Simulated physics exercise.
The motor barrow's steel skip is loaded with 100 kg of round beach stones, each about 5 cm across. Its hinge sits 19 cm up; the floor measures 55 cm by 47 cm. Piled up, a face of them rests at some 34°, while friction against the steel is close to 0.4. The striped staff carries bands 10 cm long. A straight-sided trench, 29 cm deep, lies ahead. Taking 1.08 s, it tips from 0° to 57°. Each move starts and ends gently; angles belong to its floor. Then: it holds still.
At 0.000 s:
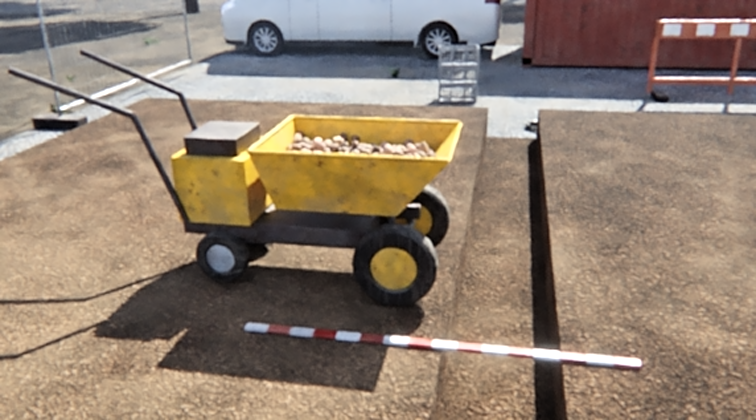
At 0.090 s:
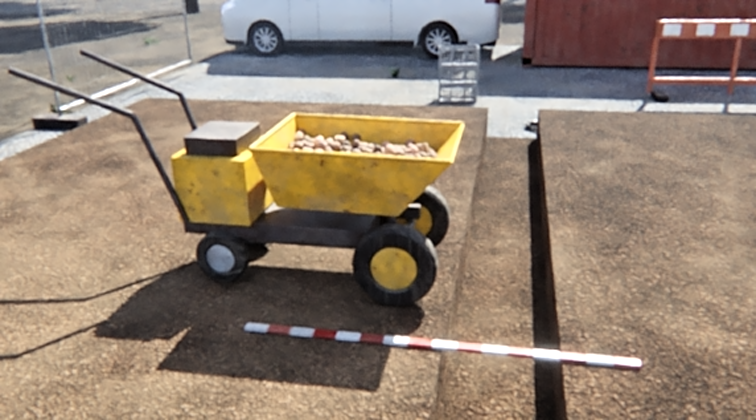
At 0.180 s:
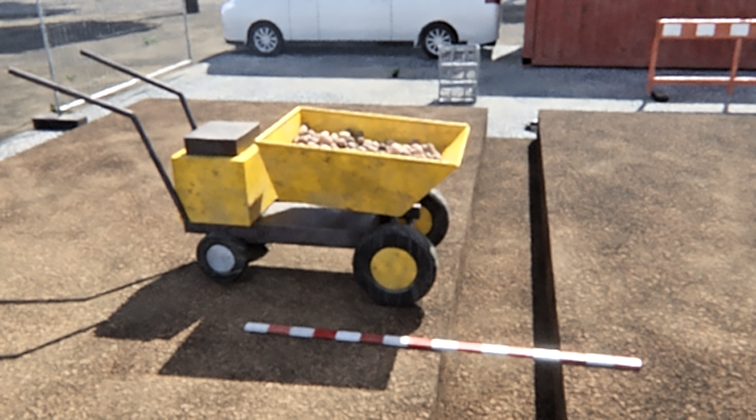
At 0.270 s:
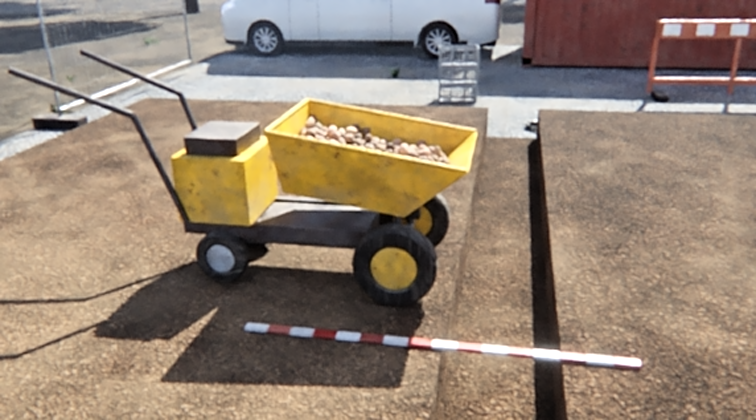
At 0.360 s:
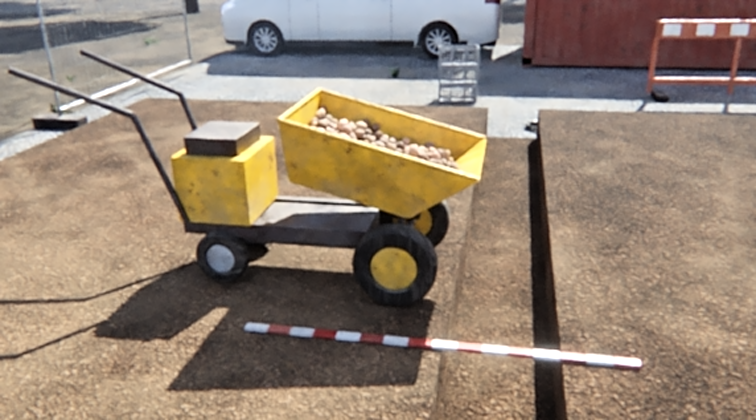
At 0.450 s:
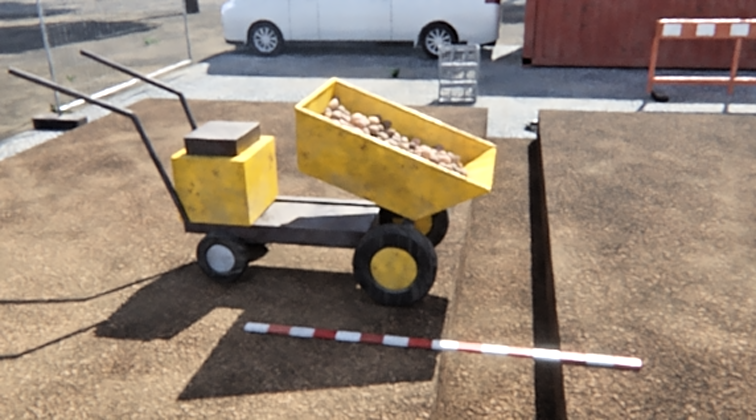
Yellow motor barrow standing still on brown ground, its skip of round stones tilting forward to the right toward a narrow trench.
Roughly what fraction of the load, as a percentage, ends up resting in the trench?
Roughly 46 per cent of the load.
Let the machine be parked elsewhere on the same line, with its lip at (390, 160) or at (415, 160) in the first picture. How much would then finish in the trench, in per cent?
First some 85, then 70 per cent.
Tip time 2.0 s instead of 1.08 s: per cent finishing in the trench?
About 55%.
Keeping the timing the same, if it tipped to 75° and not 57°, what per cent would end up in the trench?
Roughly 50 per cent would end in the trench.
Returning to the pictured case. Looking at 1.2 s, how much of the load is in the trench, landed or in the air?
Close to 10 per cent at that time.
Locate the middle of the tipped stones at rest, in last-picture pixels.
Their middle lands near (547, 319).
After 0.8 s the floor is at 48°; 100 % in the skip; the foremost stones are at (499, 211).
After 1.2 s the floor is at 57°; 85 % in the skip, 11 % in the trench, 4 % past the trench; the foremost stones are at (582, 278).
After 1.5 s the floor is at 57°; 49 % in the skip, 18 % in the trench, 33 % past the trench; the foremost stones are at (677, 280).
After 3.5 s the floor is at 57°; 17 % in the skip, 46 % in the trench, 36 % past the trench; the foremost stones are past the picture's edge.
